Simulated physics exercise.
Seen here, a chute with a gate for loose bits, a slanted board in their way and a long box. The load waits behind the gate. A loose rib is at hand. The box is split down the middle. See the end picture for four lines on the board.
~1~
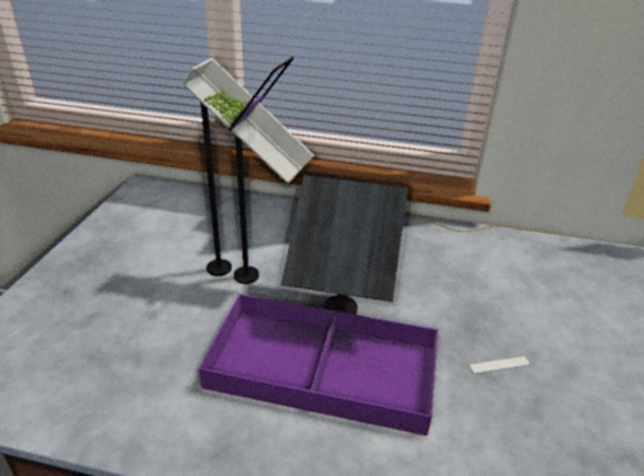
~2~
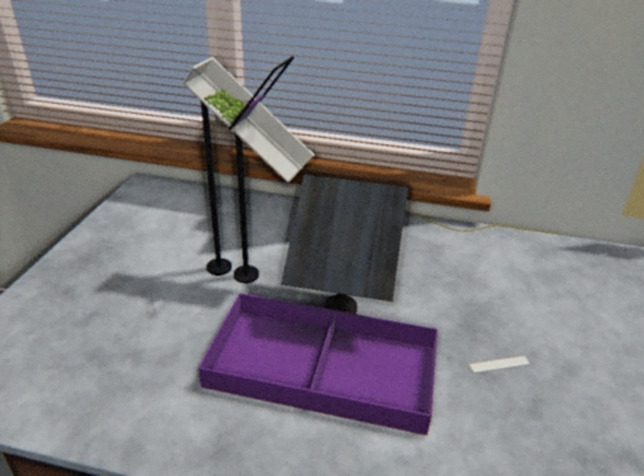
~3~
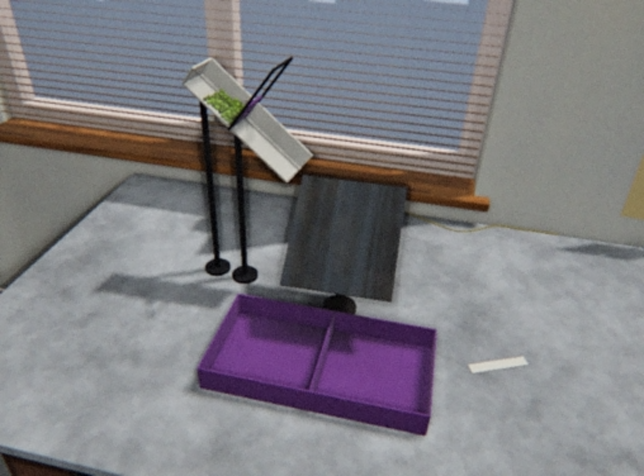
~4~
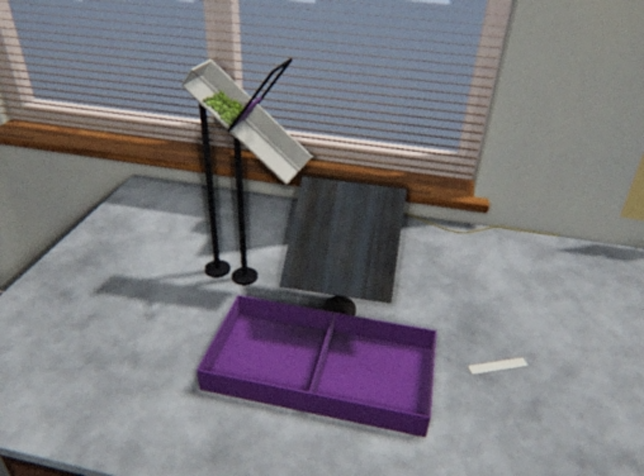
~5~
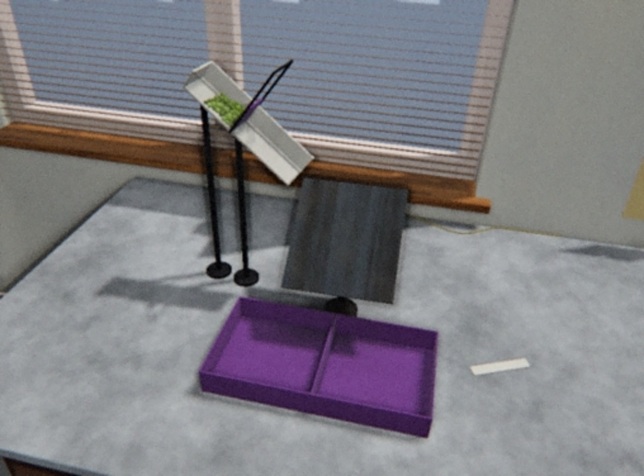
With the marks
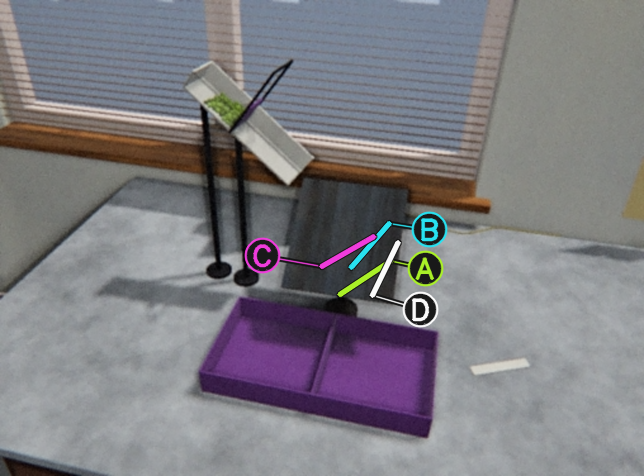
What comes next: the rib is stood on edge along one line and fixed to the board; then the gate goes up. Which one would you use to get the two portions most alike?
The answer is line B.
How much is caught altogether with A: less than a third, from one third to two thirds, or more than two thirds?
It is more than two thirds.
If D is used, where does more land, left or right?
More lands on the right.
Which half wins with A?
Left.
On the marked copy, line A from (390, 260) to (340, 294); line B from (389, 223) to (351, 267); line C from (373, 236) to (321, 266); line D from (398, 242) to (372, 295).
For line A, of what is caught, all but a few in the left half, a small share in the right.
For line B, of what is caught, close to two thirds in the left half, close to a third in the right.
For line C, of what is caught, all but a few in the left half, a small share in the right.
For line D, of what is caught, only a few in the left half, all but a few in the right.
